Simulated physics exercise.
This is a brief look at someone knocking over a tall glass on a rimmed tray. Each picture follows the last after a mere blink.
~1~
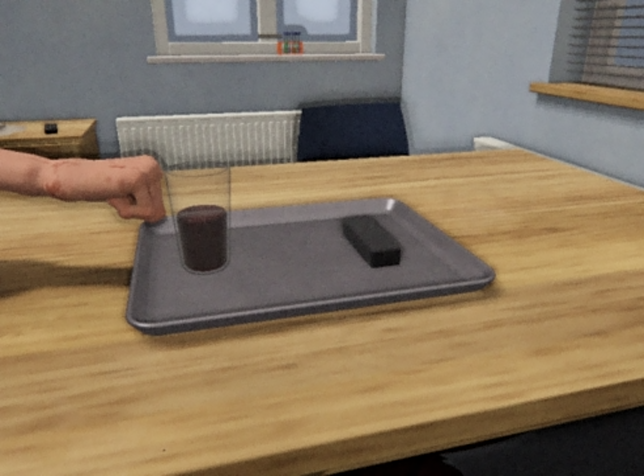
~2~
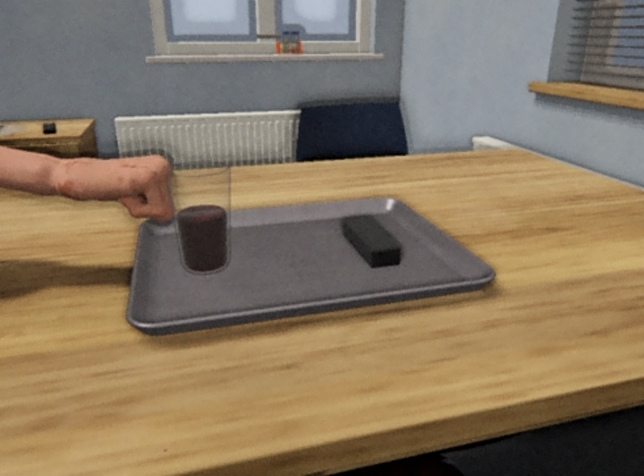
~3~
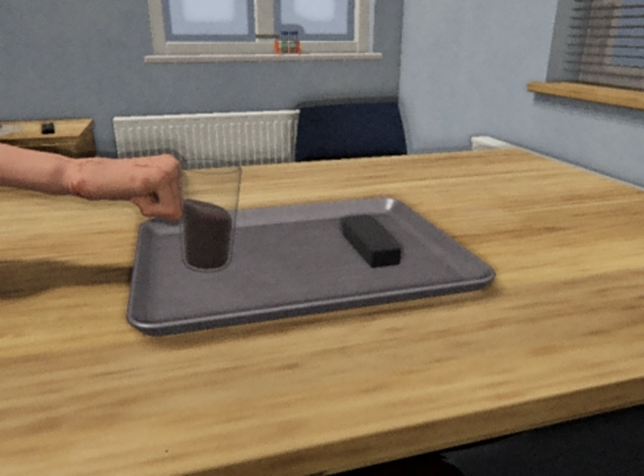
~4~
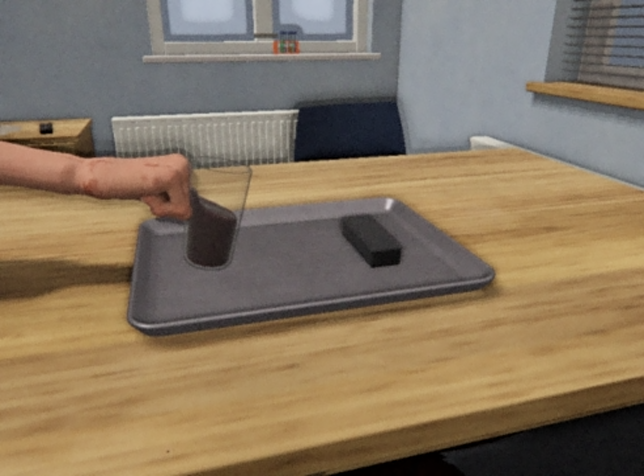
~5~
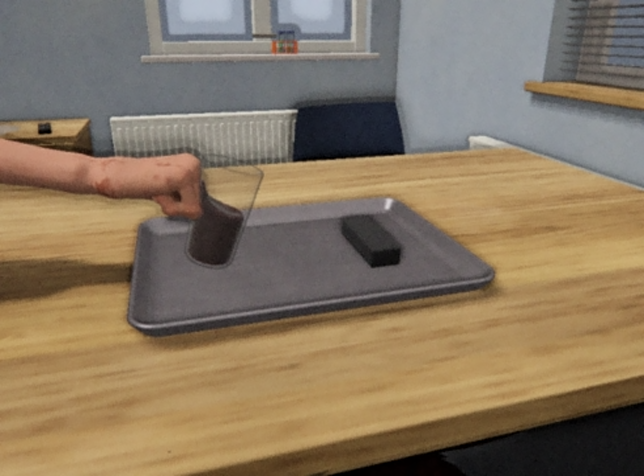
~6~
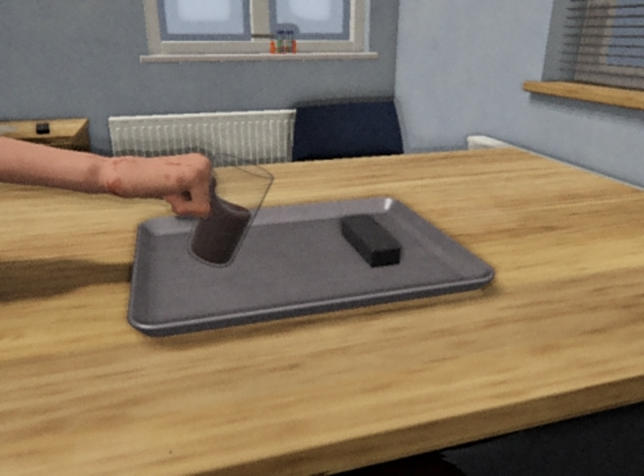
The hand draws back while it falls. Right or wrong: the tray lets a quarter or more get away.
Wrong.
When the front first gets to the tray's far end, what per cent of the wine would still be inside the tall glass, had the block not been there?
Around 65 percent.
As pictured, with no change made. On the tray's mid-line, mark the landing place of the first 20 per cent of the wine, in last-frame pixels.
About (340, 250).
A moment on, the tall glass lies on its side and 100 per cent is in the glass, 0 on the tray and 0 above or beyond its rim.
Next, the tall glass lies on its side and 65 per cent is in the glass, 25 on the tray and 10 above or beyond its rim.
Then the tall glass lies on its side and 32 per cent is in the glass, 55 on the tray and 13 above or beyond its rim.
Later the tall glass lies on its side and 17 per cent is in the glass, 72 on the tray and 11 above or beyond its rim.
Finally, 89 per cent is held by tray and glass, 11 is off the tray.
